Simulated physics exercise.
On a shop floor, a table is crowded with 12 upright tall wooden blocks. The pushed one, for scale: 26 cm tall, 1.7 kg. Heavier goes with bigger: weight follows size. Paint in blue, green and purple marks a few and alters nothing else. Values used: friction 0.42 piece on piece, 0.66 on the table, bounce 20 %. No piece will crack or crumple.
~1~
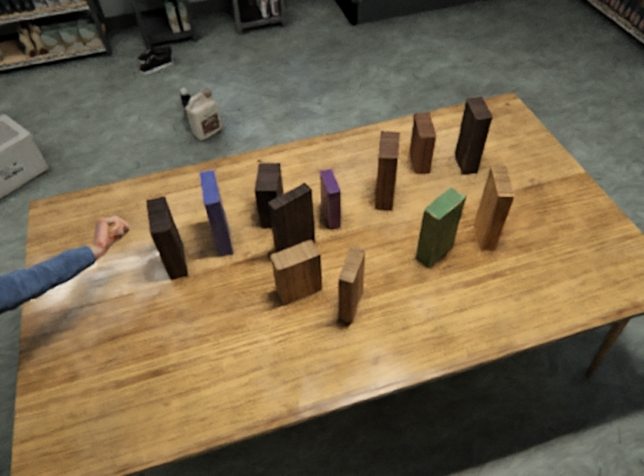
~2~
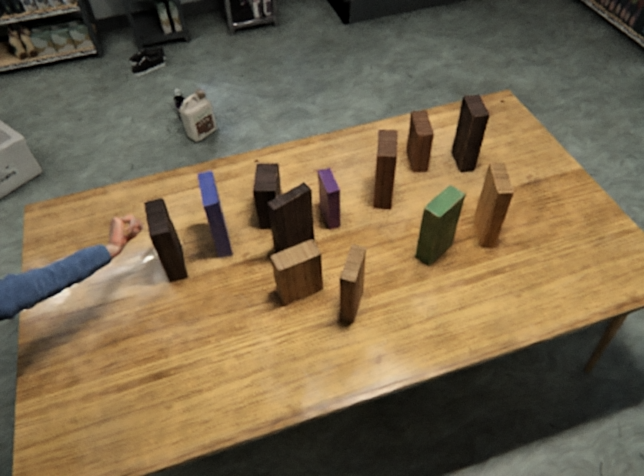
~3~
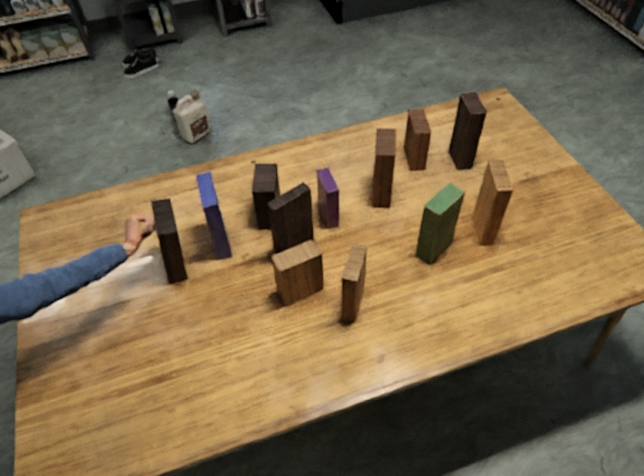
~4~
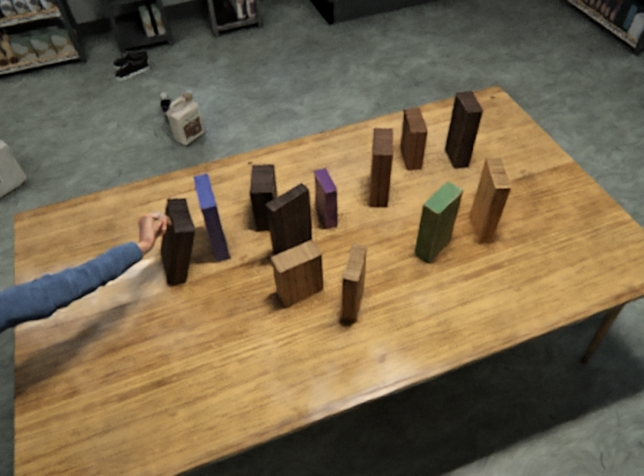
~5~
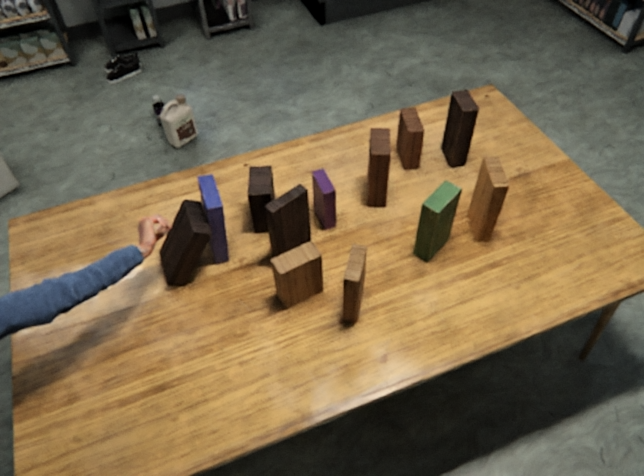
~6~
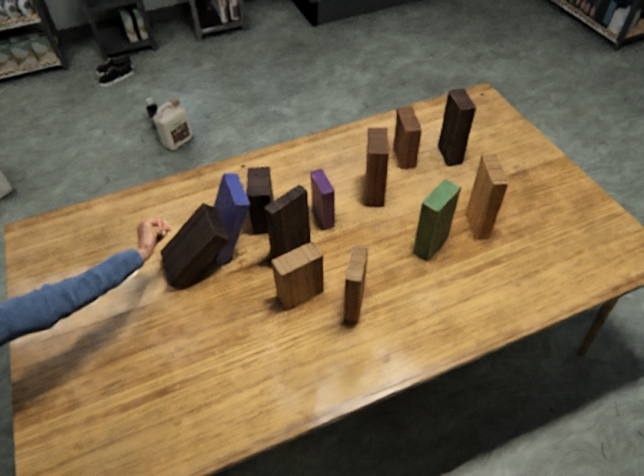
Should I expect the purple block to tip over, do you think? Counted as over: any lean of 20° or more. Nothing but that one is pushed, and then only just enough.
Yes, expect it to tip.
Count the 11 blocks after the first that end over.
That would be 3 of them.
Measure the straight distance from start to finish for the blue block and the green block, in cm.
Blue 20 cm, green 0 cm.
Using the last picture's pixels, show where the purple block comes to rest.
Around (352, 199).
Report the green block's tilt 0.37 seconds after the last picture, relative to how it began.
I'd estimate close to 0°.
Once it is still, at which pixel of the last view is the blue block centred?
Last frame, centre at roughly (256, 222).
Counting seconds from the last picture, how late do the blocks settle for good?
Somewhere near 0.5 seconds.
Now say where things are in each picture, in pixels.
In the first picture (each place is the centre of the face we see best; the camera moves round a little), finger (122, 226) 8 cm from the first block; purple block (335, 211); blue block (220, 231); green block (447, 234); the others all in place.
In the second picture, finger (136, 225) 24 mm from the first block; purple block (334, 211).
In the third picture, finger (150, 223) pushing; purple block (334, 210); the others all in place.
In the fourth picture, finger (164, 221) pushing; purple block (332, 210); the others all in place.
In the fifth picture, finger (163, 224) stopped; purple block (330, 211); blue block (219, 237) tilted 5°; one has shifted.
In the sixth picture, finger (162, 227) stopped; purple block (329, 211); blue block (232, 236) tilted 24°; green block (444, 226); 1 of the 11 other blocks over.
Then, 0.15 s later than the last frame, 1 of the 11 other blocks over; purple block unmoved; blue block tilted 32°.
Then, 0.37 s later than the last frame, 2 of the 11 other blocks over; purple block unmoved; blue block tilted 52°.
Then, 0.51 s later than the last frame, 3 of the 11 other blocks over; purple block tilted 29°; blue block tilted 65°.
When it is over, 3 of the 11 other blocks over; purple block tilted 49°; blue block tilted 65°; green block unmoved. Eight left standing. In pixels of the last frame, middles, purple block near (352, 198), blue block near (256, 222).
